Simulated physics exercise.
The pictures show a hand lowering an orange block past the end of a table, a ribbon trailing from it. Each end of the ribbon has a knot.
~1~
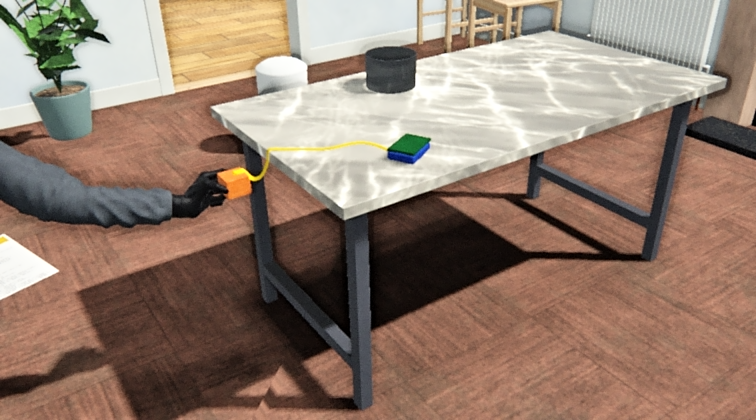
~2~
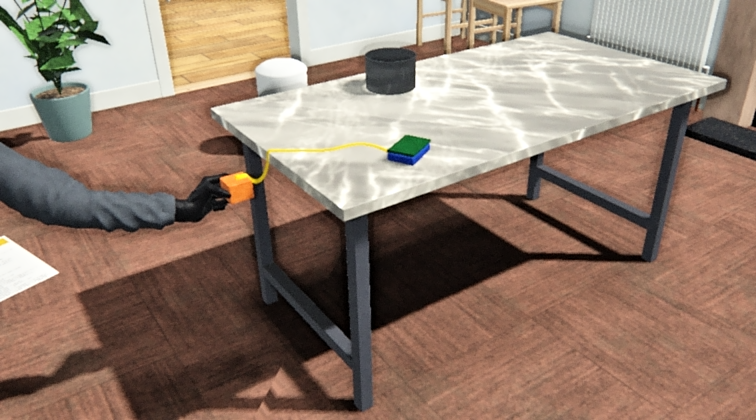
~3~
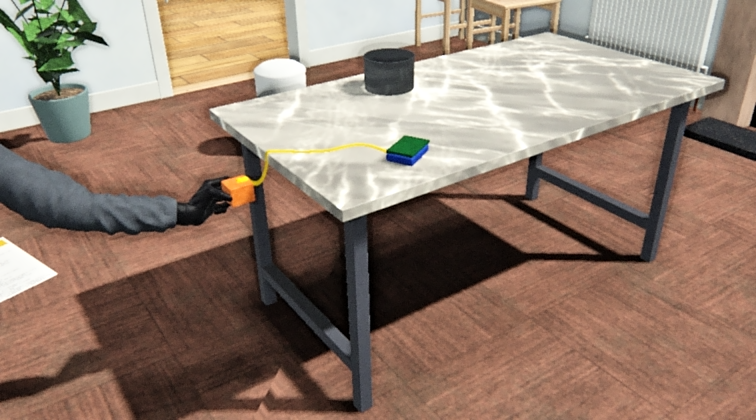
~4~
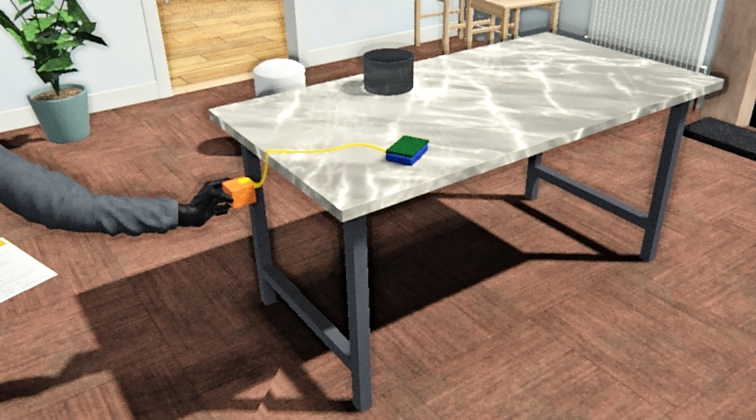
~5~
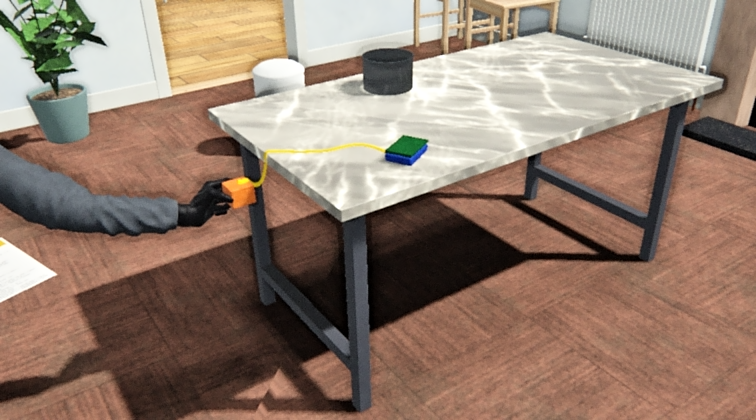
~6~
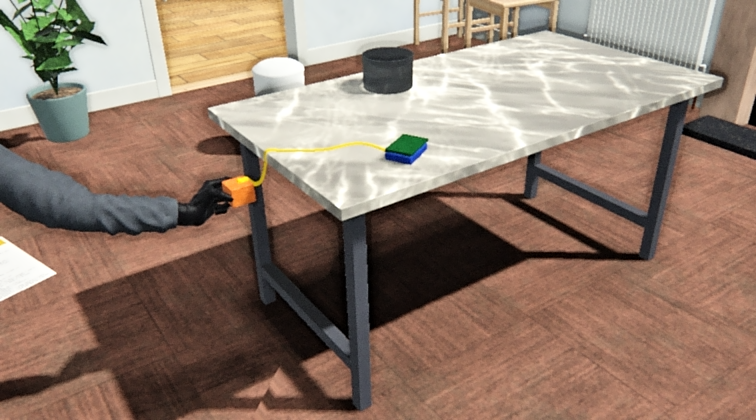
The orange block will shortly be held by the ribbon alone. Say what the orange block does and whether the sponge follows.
The orange block goes all the way down; the sponge is yanked off.
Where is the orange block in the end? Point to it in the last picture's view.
It ends up at (326, 415).
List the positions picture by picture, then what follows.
The first picture shows orange block (235, 184); pot (391, 53); sponge (410, 143).
The second picture shows orange block (237, 188).
The third picture shows orange block (238, 191).
The fourth picture shows orange block (239, 193); ribbon through (351, 145) (303, 152).
The fifth picture shows orange block (239, 193); ribbon through (351, 145) (303, 152).
The sixth picture shows orange block (239, 192); pot (388, 54); sponge (407, 143); ribbon tied to the sponge, with little slack.
Then, 0.48 s past the final frame, block in the air near (302, 326); pot still; sponge tugged along near (242, 170).
Then, 0.82 s past the final frame, block on the floor near (333, 412); pot still; sponge down on the floor.
When it is over, block on the floor; pot still; sponge down on the floor. The orange block drops all the way and the sponge is dragged off.
